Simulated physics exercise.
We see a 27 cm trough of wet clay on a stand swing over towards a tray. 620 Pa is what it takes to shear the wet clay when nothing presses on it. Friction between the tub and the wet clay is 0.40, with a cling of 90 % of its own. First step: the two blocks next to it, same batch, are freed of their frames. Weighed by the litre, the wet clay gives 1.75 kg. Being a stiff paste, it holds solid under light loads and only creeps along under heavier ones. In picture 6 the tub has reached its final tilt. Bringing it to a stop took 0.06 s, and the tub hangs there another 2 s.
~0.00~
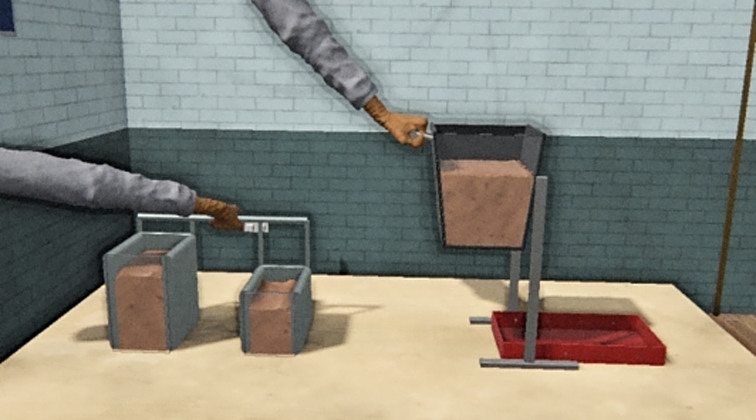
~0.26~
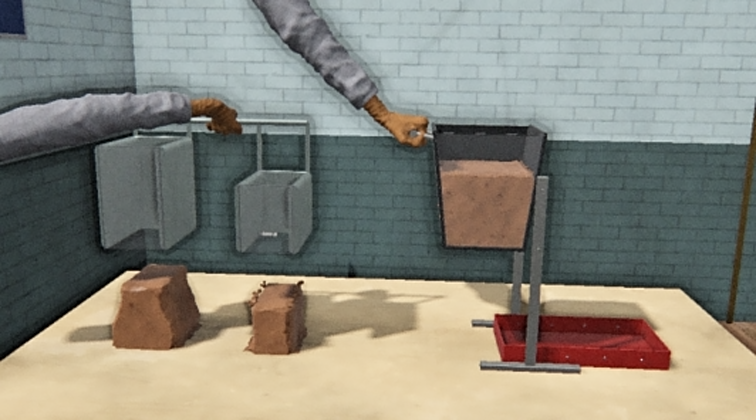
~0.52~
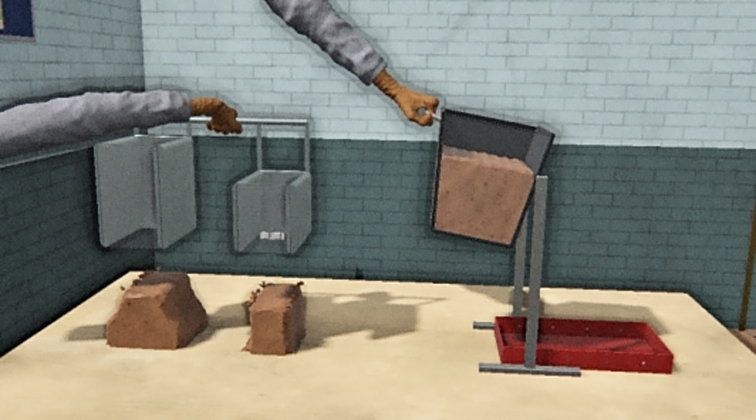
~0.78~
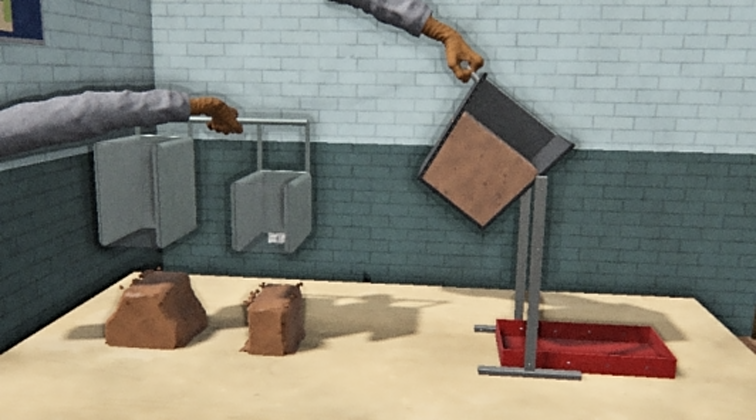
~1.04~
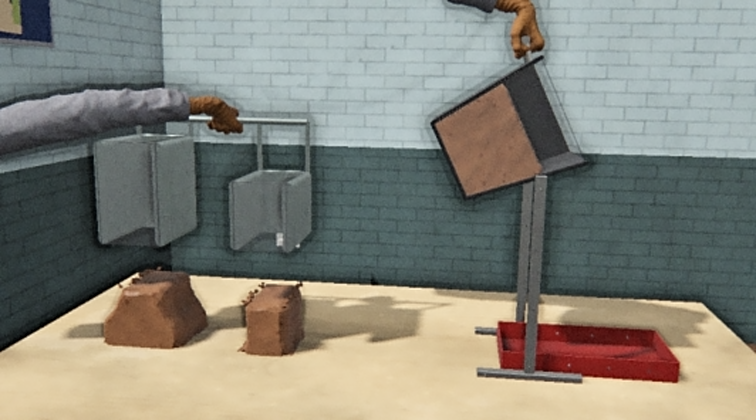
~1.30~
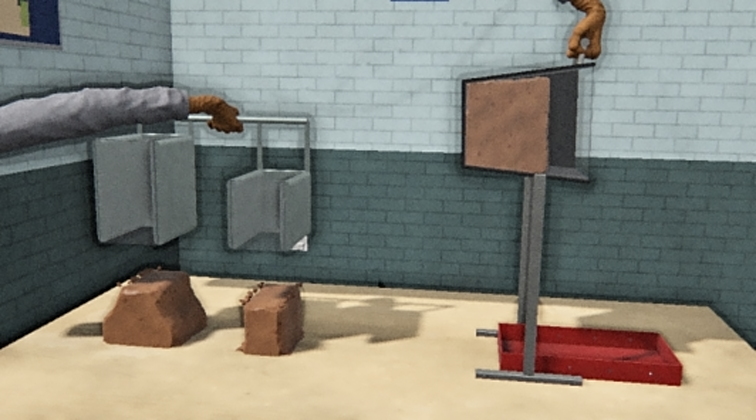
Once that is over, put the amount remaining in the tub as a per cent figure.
The amount remaining comes to about 100 %.
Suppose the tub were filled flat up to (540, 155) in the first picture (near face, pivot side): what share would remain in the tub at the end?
About 75 per cent.
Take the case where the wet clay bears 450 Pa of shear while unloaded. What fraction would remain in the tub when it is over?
I'd expect about 75 percent.
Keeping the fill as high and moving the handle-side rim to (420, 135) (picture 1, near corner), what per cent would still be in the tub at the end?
Remaining in tub at end: Approx. 70 %.
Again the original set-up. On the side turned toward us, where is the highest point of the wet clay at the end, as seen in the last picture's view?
About (511, 101).
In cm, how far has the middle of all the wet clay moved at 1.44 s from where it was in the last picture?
About 2 cm.
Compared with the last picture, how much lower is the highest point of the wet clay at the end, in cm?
Roughly 5 cm.
After 1.44 s, the tub is at 88 degrees and holds 100 %.
After 1.61 s, the tub is at 88 degrees and holds 100 %.
After 1.78 s, the tub is at 88 degrees and holds 100 %.
After 1.95 s, the tub is at 88 degrees and holds 100 %.
After 3.30 s, at the end, the tub is at 88 degrees and holds 100 %.
